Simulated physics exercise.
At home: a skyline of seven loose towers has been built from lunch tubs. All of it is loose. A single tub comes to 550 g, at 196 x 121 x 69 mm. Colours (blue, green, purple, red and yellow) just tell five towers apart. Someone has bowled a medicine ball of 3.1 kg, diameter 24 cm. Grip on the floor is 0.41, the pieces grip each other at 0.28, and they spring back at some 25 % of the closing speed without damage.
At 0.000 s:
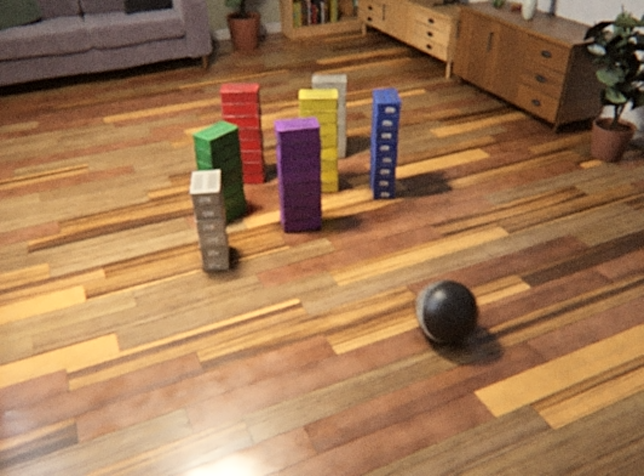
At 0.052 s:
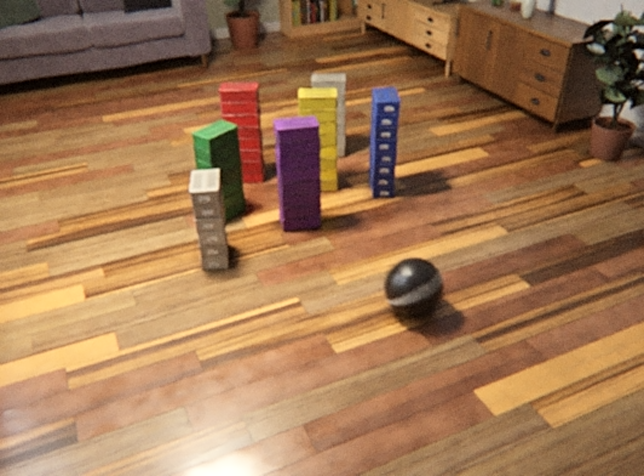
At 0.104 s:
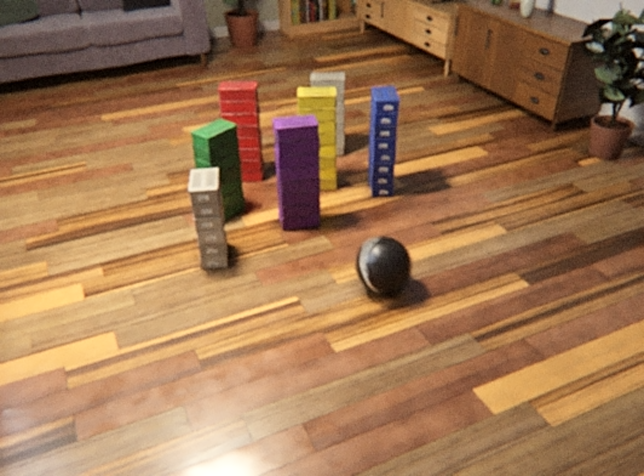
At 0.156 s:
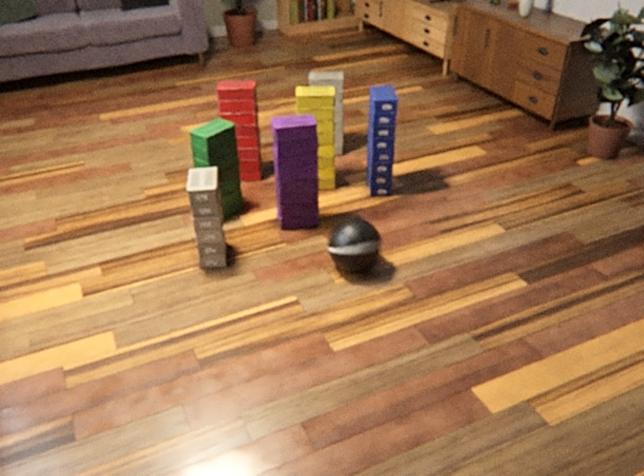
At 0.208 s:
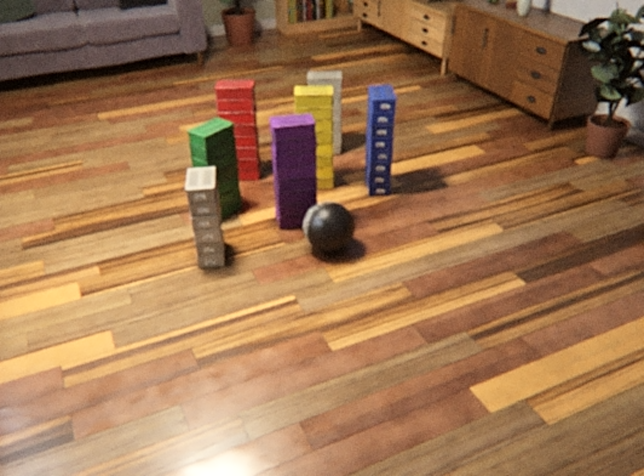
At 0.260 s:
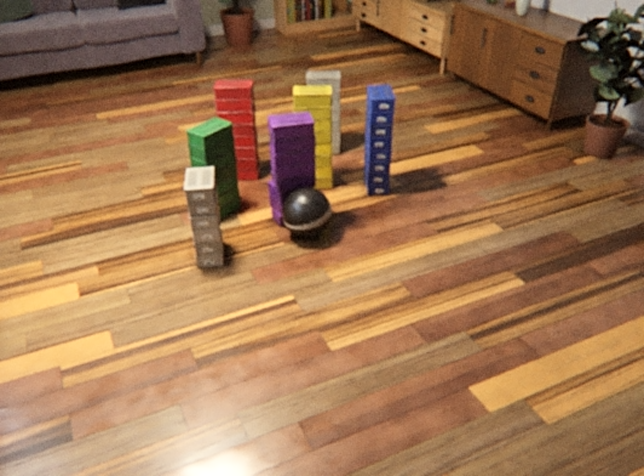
On a wooden living-room floor, a dark ball rolls from the lower right, moving left and away from the viewer toward seven colored towers of stacked blocks, and meets the base of the purple one, which barely shifts.
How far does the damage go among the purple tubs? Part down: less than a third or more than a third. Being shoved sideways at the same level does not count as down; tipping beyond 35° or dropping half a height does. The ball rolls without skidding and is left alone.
The part is upwards of a third.
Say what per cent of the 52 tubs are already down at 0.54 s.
By then 10 per cent.
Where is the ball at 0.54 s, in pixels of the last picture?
Near (251, 189).
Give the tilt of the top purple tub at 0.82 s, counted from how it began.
Some 70°.
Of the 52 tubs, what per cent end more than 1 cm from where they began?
Shifted: 45 per cent.
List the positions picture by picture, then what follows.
In the first picture (we follow the side turned to the camera), ball (447, 311) 80 cm from contact, 3.5 m/s; top purple tub (300, 136); top green tub (216, 130); no piece has moved.
The second picture shows ball (414, 287) 62 cm from contact, 3.5 m/s; top purple tub (299, 135).
The third picture shows ball (383, 265) 44 cm from contact, 3.5 m/s; top purple tub (298, 134).
The fourth picture shows ball (355, 245) 26 cm from contact, 3.5 m/s; top purple tub (297, 133).
The fifth picture shows ball (329, 227) 8 cm from contact, 3.5 m/s; top purple tub (295, 133).
The sixth picture shows ball (307, 212) after contact, 1.9 m/s; top purple tub (294, 132) displaced 6 mm; top blue tub (381, 92); 6 stirred so far.
Around 0.40 s, ball still moving; 2 of the 8 purple tubs down (2 of 52 in all colours); top purple tub tipped 19°, 32 mm lower.
Around 0.54 s, ball still moving; 5 of the 8 purple tubs down (5 of 52 in all colours); top purple tub tipped 66°, 17 cm lower; top red tub displaced 7 mm.
Around 0.82 s, ball at rest; 7 of the 8 purple tubs down (7 of 52 in all colours); top purple tub tipped 72°, 41 cm lower; top red tub displaced 6 cm.
Finally (1.9 s), ball rolling away; 7 of the 8 purple tubs down (7 of 52 in all colours); top purple tub 48 cm lower; top green tub displaced 33 mm. That is 88 per cent. Seen by the last camera, middles, top purple tub near (338, 206), top green tub near (204, 133).
